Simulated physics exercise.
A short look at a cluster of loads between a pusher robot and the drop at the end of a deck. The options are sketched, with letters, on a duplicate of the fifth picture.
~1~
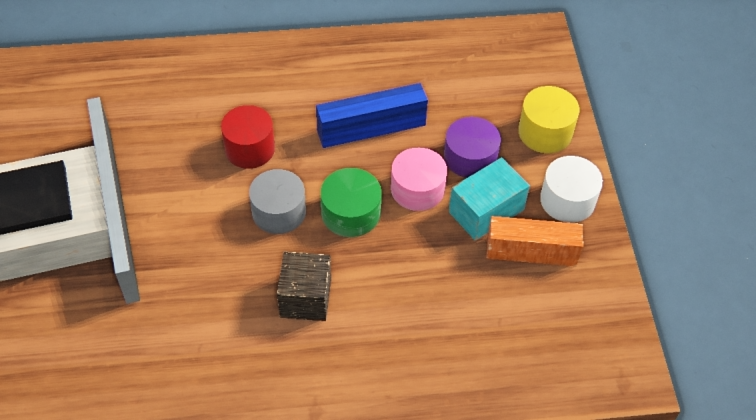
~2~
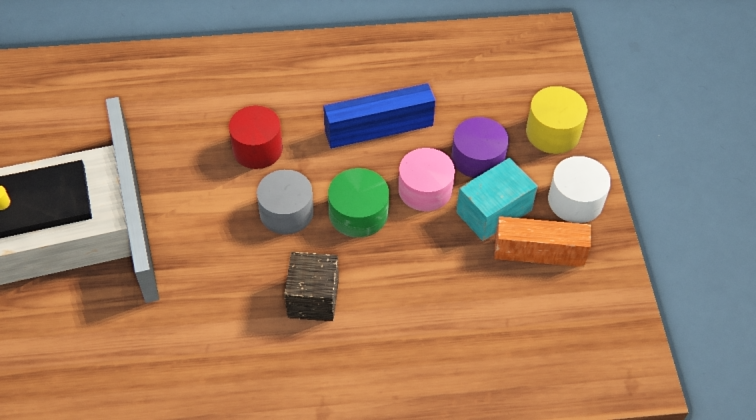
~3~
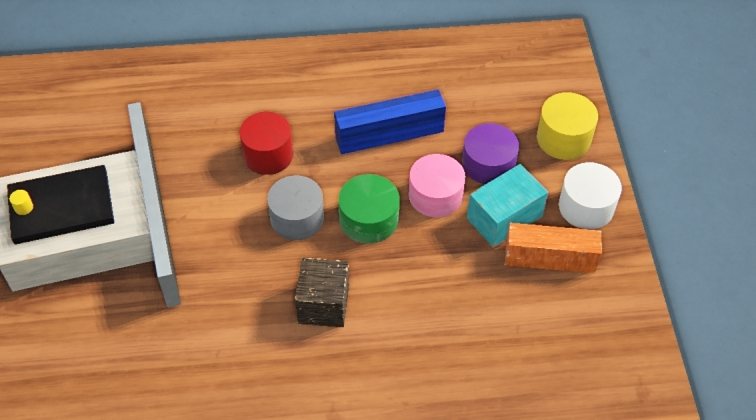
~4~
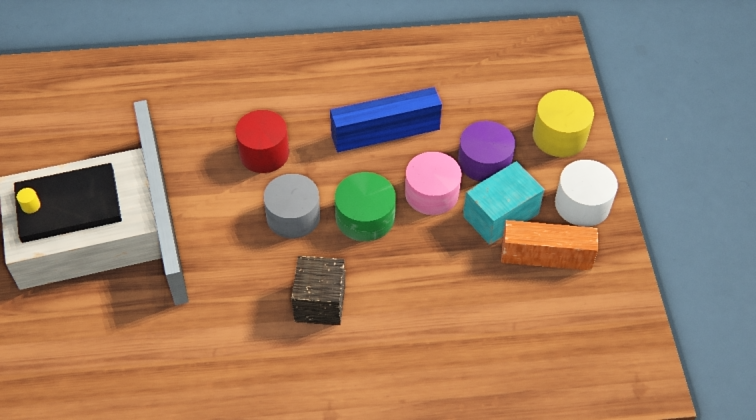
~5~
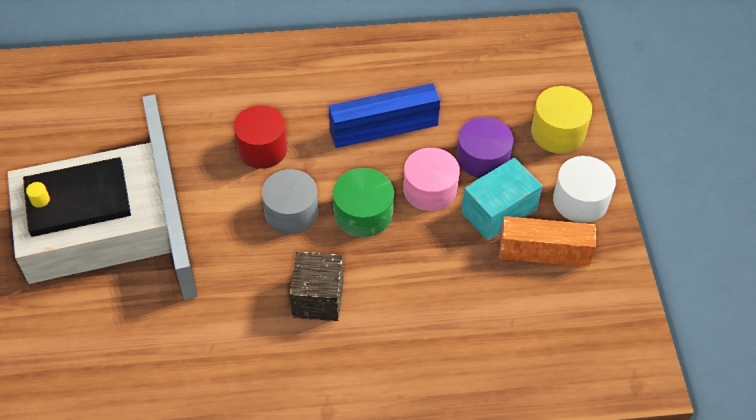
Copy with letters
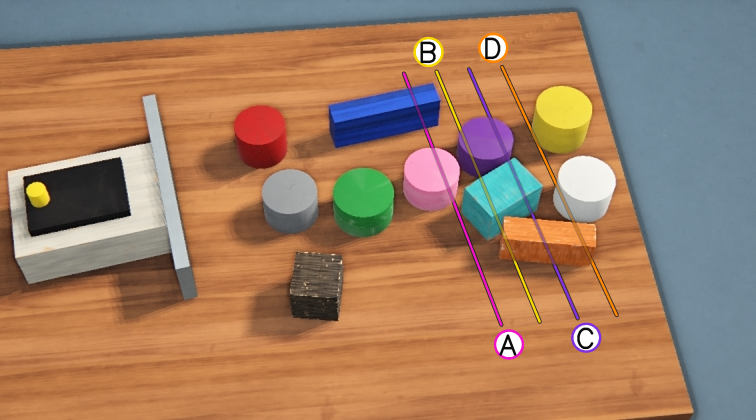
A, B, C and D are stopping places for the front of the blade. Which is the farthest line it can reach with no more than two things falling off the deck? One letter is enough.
Up to line C.
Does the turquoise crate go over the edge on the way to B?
By then, no.
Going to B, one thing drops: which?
The white canister goes over.
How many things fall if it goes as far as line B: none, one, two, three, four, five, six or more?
By then, one.
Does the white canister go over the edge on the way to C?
Yes.
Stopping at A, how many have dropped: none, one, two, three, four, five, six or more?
The count is none.
On the marked copy, A at (449, 189); B at (484, 186); C at (519, 183); D at (555, 181).
Taking C. A third of the way, robot (215, 184); black crate (342, 293); red canister (310, 129).
Two thirds of the way, robot (345, 174); yellow canister (566, 117); purple canister (513, 129).
When it is over, robot (445, 167); yellow canister over the edge; white canister over the edge; two fallen.
As for the rest, A is within the limit but short; B is within the limit but short; D drops three.
